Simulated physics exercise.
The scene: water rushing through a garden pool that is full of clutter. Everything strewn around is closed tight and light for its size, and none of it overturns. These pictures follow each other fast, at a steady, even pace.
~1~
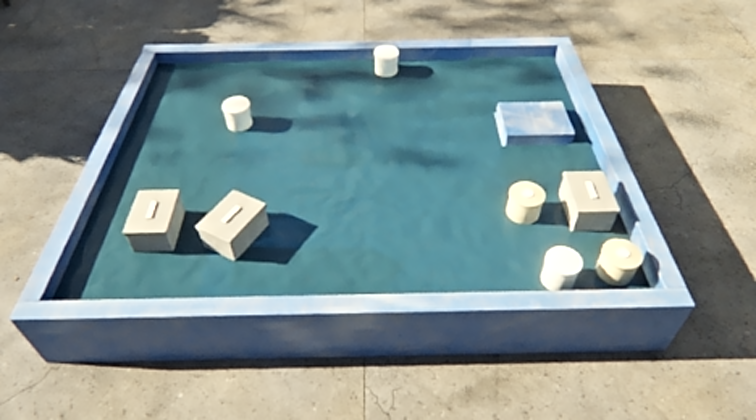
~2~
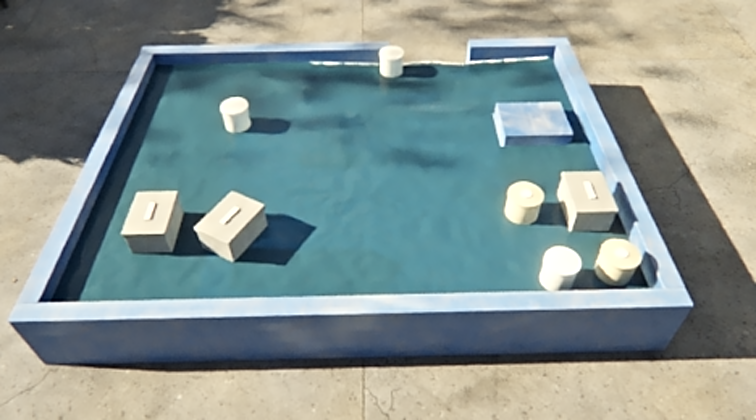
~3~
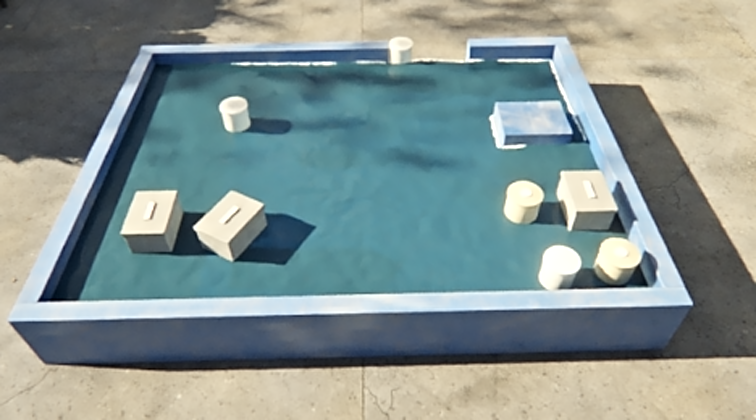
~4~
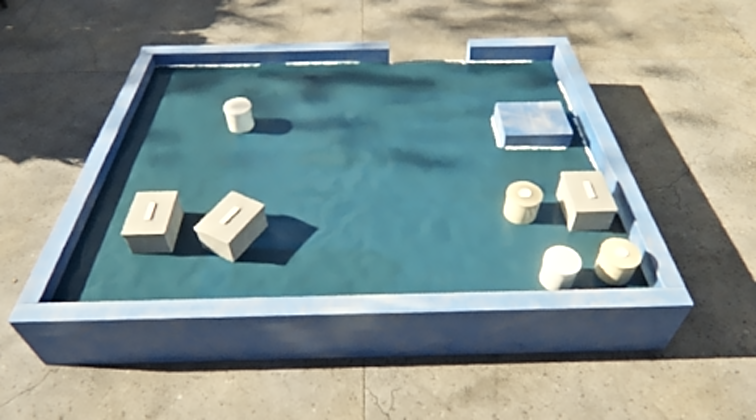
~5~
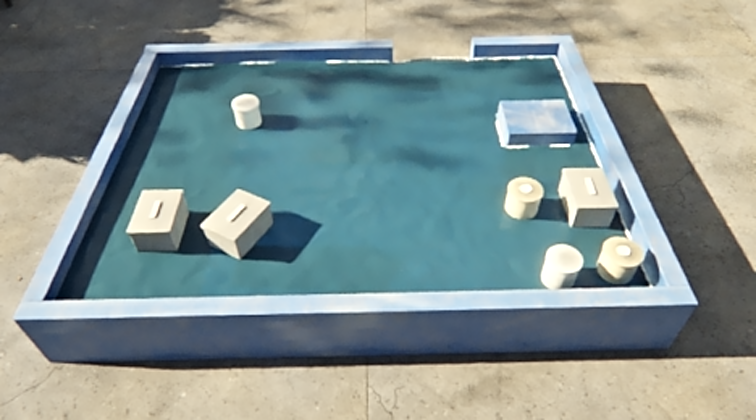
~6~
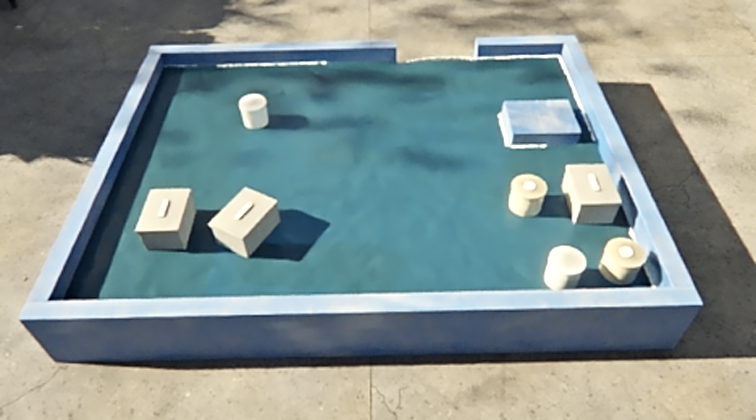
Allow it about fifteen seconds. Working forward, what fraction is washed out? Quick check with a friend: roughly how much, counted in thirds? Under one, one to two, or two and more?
Under one third.
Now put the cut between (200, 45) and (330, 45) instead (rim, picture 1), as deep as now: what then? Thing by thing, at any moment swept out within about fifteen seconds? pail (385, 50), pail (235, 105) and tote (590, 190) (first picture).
The three come to escape, escape and no escape, in that order.
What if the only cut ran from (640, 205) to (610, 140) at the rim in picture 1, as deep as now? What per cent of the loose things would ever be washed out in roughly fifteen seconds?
It works out at 50 percent.
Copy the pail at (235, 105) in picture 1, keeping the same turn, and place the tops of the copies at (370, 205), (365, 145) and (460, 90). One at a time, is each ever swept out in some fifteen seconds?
Taking them in turn: Held back, flushed away and flushed away.
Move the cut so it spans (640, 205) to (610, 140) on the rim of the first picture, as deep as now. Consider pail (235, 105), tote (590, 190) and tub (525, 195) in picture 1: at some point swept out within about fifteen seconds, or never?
Remains, escapes, escapes.
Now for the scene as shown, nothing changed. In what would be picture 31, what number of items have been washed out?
My count is 1.
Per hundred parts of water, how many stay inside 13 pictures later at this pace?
About 82 percent.
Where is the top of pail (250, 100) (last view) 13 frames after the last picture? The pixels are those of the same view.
My estimate: Close to (287, 98).
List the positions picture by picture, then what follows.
In the first frame, a pail at (236, 105) floats; a tub at (527, 194), afloat; 0 of 8 have shifted.
In the second frame, a pail at (234, 106) floats; a tub at (526, 194), afloat; 1 of 8 have shifted.
In the third frame, a pail at (234, 105), afloat; a tub at (526, 194), afloat; 1 of 8 have shifted.
In the fourth frame, a pail at (237, 106) floats; a tub at (525, 194), afloat; 1 of 8 have shifted.
In the fifth frame, a pail at (245, 103) floats, close to its start; a tub at (526, 189), afloat, close to its start; 2 of 8 have shifted.
In the sixth frame, a pail at (252, 102) floats, close to its start; a tub at (530, 186) floats, close to its start; 4 of 8 have shifted.
A moment on, 1 of 8 are out; 7 afloat.
Next, 1 of 8 are out; 7 afloat.
Later, 1 of 8 are out; 7 afloat.
In the end, 1 of 8 are out; 7 afloat.
